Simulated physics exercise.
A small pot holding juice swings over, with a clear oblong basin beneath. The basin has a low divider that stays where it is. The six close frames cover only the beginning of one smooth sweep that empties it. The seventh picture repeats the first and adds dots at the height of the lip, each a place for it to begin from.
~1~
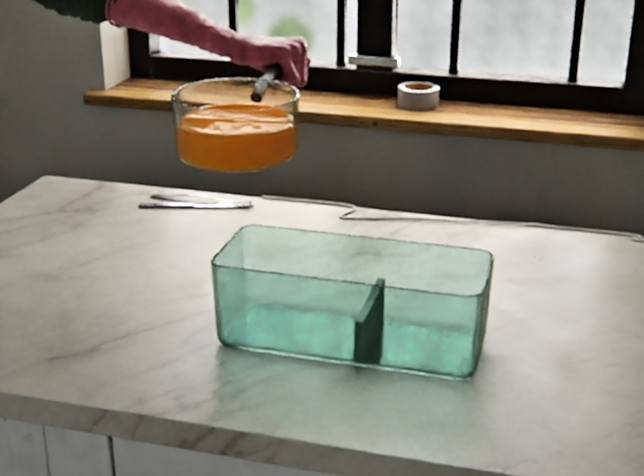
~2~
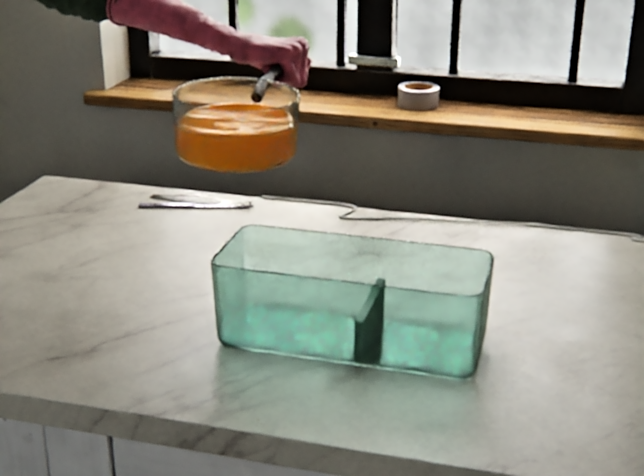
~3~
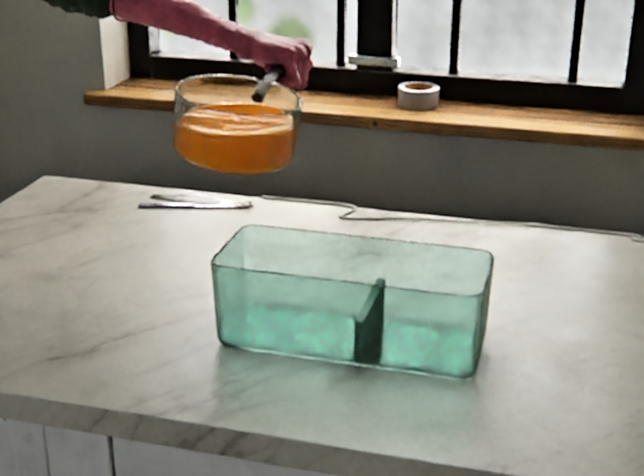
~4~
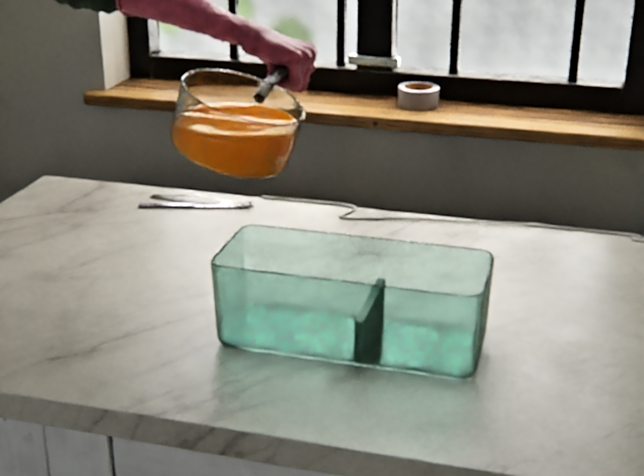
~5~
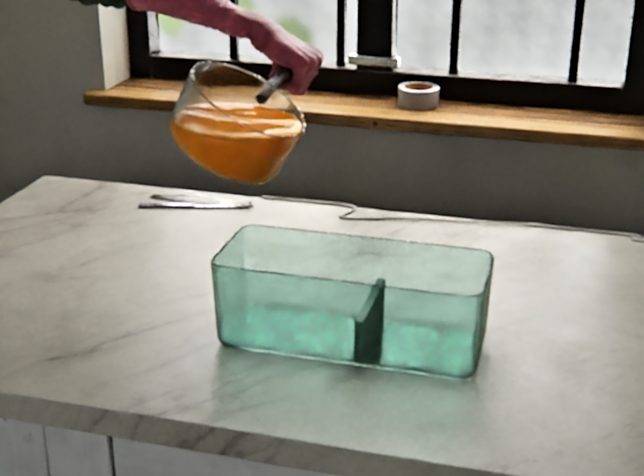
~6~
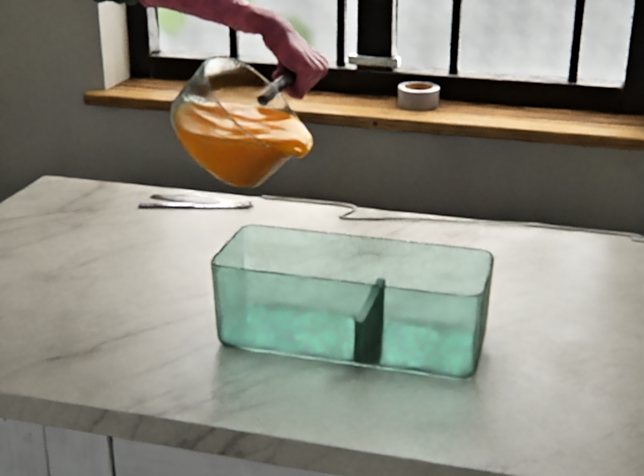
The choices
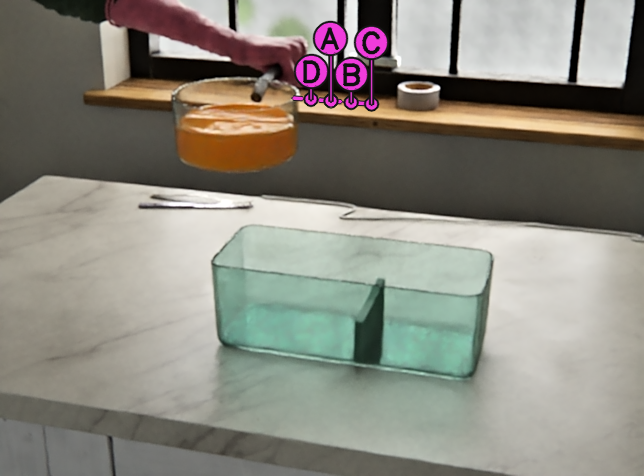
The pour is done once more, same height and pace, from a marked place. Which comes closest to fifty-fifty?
A works best here.
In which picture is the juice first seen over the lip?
In picture 6.
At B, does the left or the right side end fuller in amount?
The right one.
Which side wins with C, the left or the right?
The right side.
On the marked copy, A at (330, 100); B at (351, 102); C at (371, 104); D at (311, 99).
For place A, about 52 % ends left of the wall and 47 % right of it.
For place B, about 21 % ends left of the wall and 78 % right of it.
For place C, about 6 % ends left of the wall and 93 % right of it.
For place D, about 81 % ends left of the wall and 17 % right of it.
